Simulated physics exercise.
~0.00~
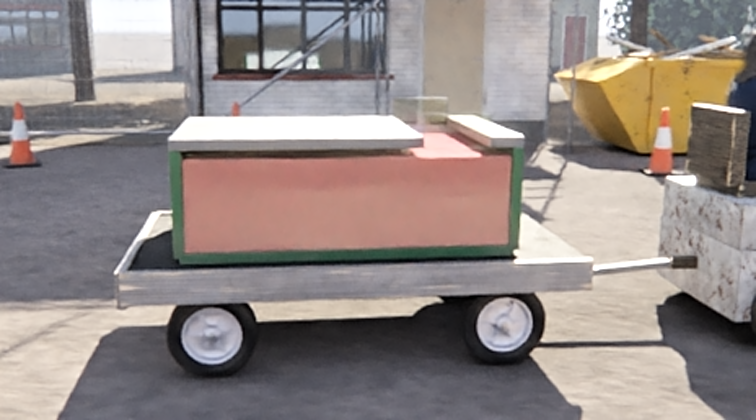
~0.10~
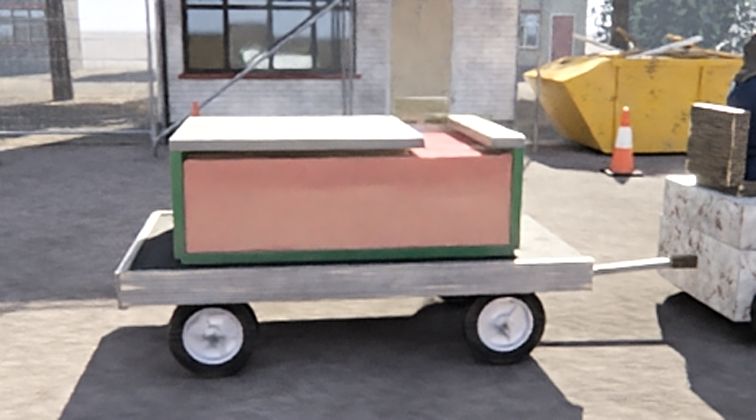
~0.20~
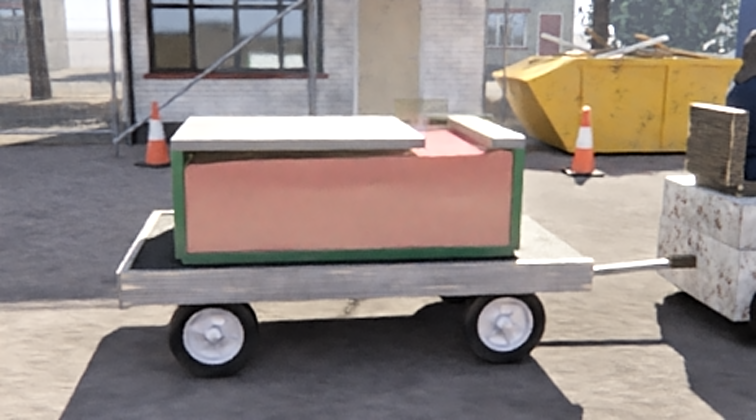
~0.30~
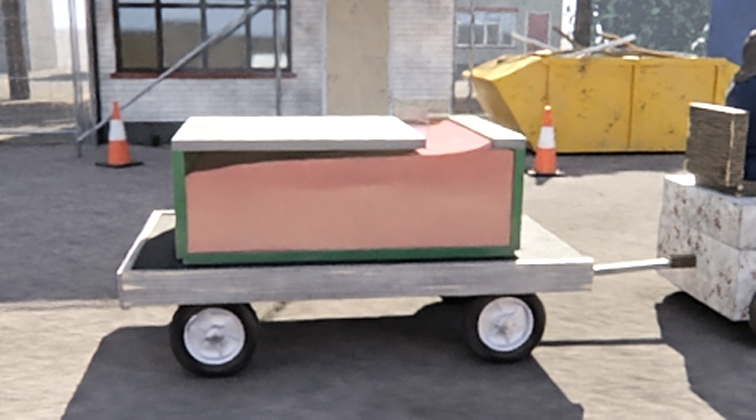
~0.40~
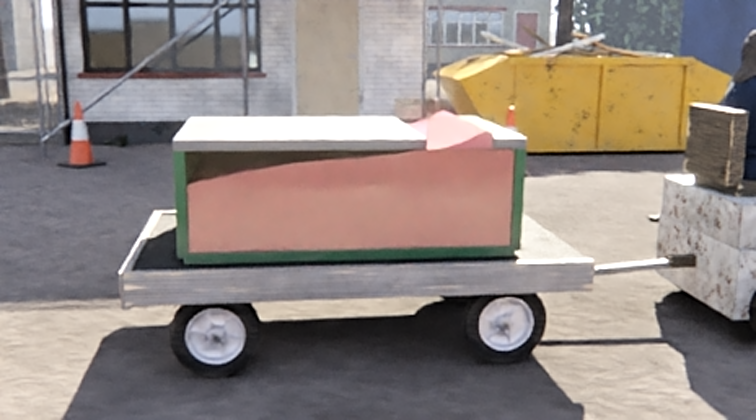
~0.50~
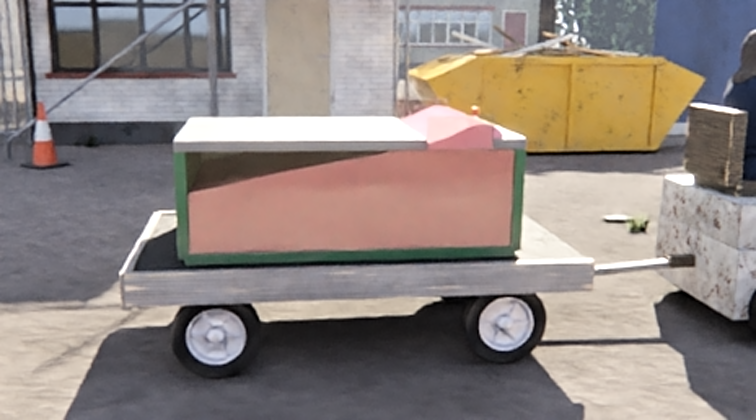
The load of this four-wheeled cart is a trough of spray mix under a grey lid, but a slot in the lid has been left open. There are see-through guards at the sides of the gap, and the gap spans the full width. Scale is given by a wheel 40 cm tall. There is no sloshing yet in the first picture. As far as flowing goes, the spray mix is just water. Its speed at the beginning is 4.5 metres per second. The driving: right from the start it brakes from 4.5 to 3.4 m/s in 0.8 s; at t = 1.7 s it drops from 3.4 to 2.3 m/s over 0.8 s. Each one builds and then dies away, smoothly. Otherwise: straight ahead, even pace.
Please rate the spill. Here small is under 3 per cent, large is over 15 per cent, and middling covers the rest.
The spill comes out middling.
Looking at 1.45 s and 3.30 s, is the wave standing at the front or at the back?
Earlier it favours the rear side, later the rear side.
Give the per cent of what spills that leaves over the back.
Close to 0% of it goes that way.
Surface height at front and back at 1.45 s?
Front 32 cm, back 44 cm.
After 1.45 s the surface stands 44 cm at the back and 31 cm at the front; 4 per cent is out, over the front.
After 2.40 s the surface stands 22 cm at the back and 49 cm at the front; 11 per cent is out, over the front.
After 3.30 s the surface stands 43 cm at the back and 37 cm at the front; 8 per cent is out, over the front.
After 5.39 s 8 per cent is out, over the front, 42 of 535 litres.
